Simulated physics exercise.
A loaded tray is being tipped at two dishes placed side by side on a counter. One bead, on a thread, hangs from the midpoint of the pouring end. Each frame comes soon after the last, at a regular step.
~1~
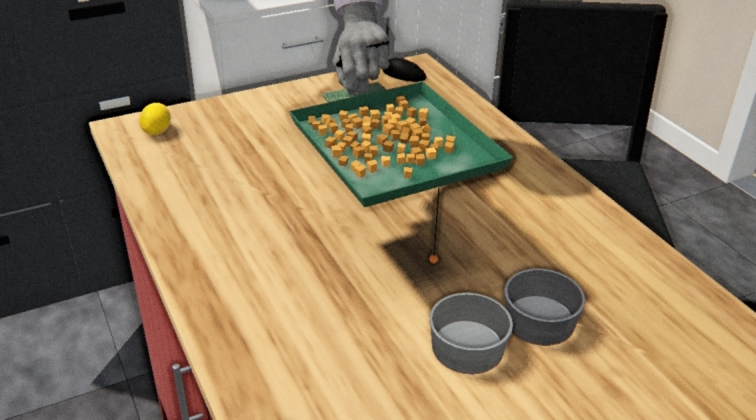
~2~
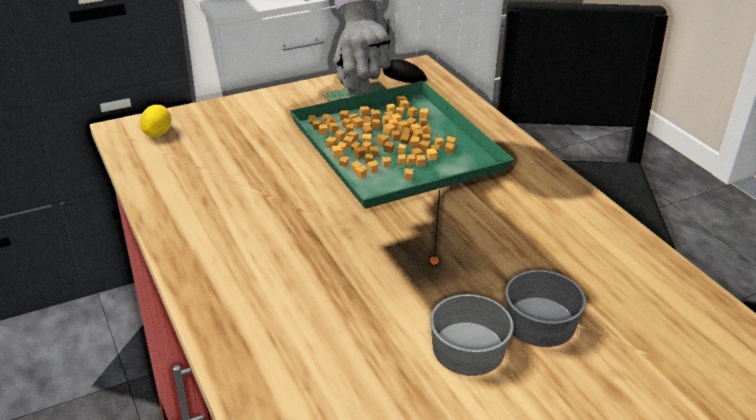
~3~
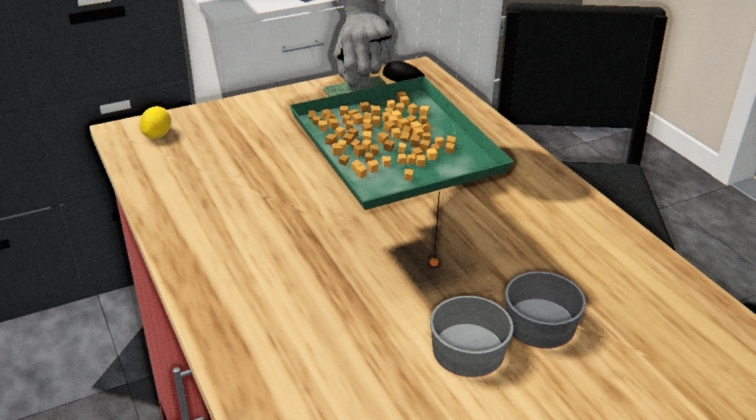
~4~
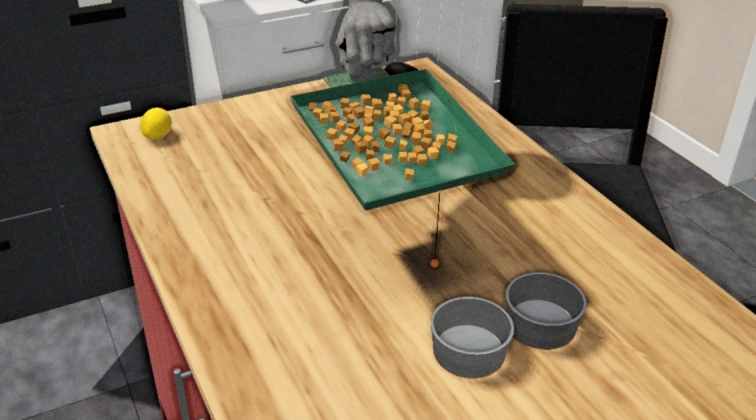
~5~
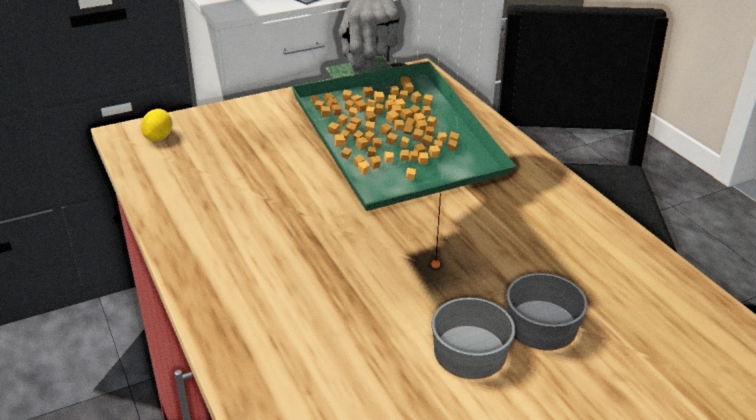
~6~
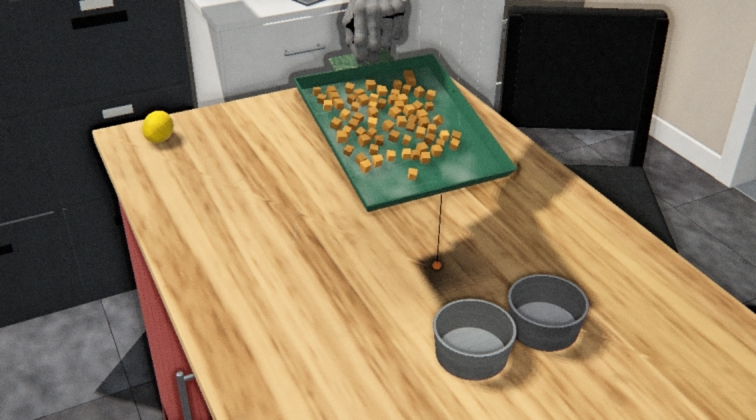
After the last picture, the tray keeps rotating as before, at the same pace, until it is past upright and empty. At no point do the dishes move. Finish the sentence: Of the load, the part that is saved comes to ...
Less than half of it.
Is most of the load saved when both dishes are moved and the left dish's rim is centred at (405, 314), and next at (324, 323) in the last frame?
Held in all, by try: A larger portion, then a smaller portion.
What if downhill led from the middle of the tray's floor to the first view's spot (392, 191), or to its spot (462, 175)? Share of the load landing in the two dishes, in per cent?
The first comes to 0 %, while the second comes to 0 %.
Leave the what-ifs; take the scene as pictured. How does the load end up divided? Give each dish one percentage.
Per hundred pieces, the left dish ends with about 20 and the right dish with about 10.
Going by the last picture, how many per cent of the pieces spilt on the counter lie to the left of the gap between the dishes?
That's about 70 per cent of the spill.
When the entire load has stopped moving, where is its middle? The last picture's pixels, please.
Last view, resting centre - approx. (468, 318).
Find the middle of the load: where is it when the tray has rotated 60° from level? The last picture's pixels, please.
In the last view, the load is centred near (442, 173).
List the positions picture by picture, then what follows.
In the first frame, corners of the pouring end at (365, 195) and (507, 156), level; middle of the load at (382, 140), croutons; left dish at (491, 357); right dish at (566, 329); bead on its thread at (434, 259).
In the second frame, corners of the pouring end at (366, 196) and (507, 158), level; middle of the load at (383, 140).
In the third frame, corners of the pouring end at (366, 198) and (507, 160), tipped barely, level across its low end; middle of the load at (383, 138).
In the fourth frame, corners of the pouring end at (367, 199) and (508, 162), tipped a little, level across its low end; middle of the load at (384, 134).
In the fifth frame, corners of the pouring end at (368, 200) and (510, 164), tipped a little, level across its low end; middle of the load at (386, 130).
In the sixth frame, corners of the pouring end at (370, 202) and (511, 166), tipped clearly, level across its low end; middle of the load at (388, 126); left dish at (495, 364); right dish at (570, 335).
Soon, tray tipped steeply; nearly all on the tray; a stray few in the air.
A while on, tray tipped right over; most on the tray; a small part in the left dish; a stray few in the right dish; a small part outside both; a stray few in the air.
Towards the end, tray tipped past a quarter turn; a small part in the left dish; a small part in the right dish; most outside both.
Finally, tray tipped past a quarter turn; a small part in the left dish; a small part in the right dish; most outside both.
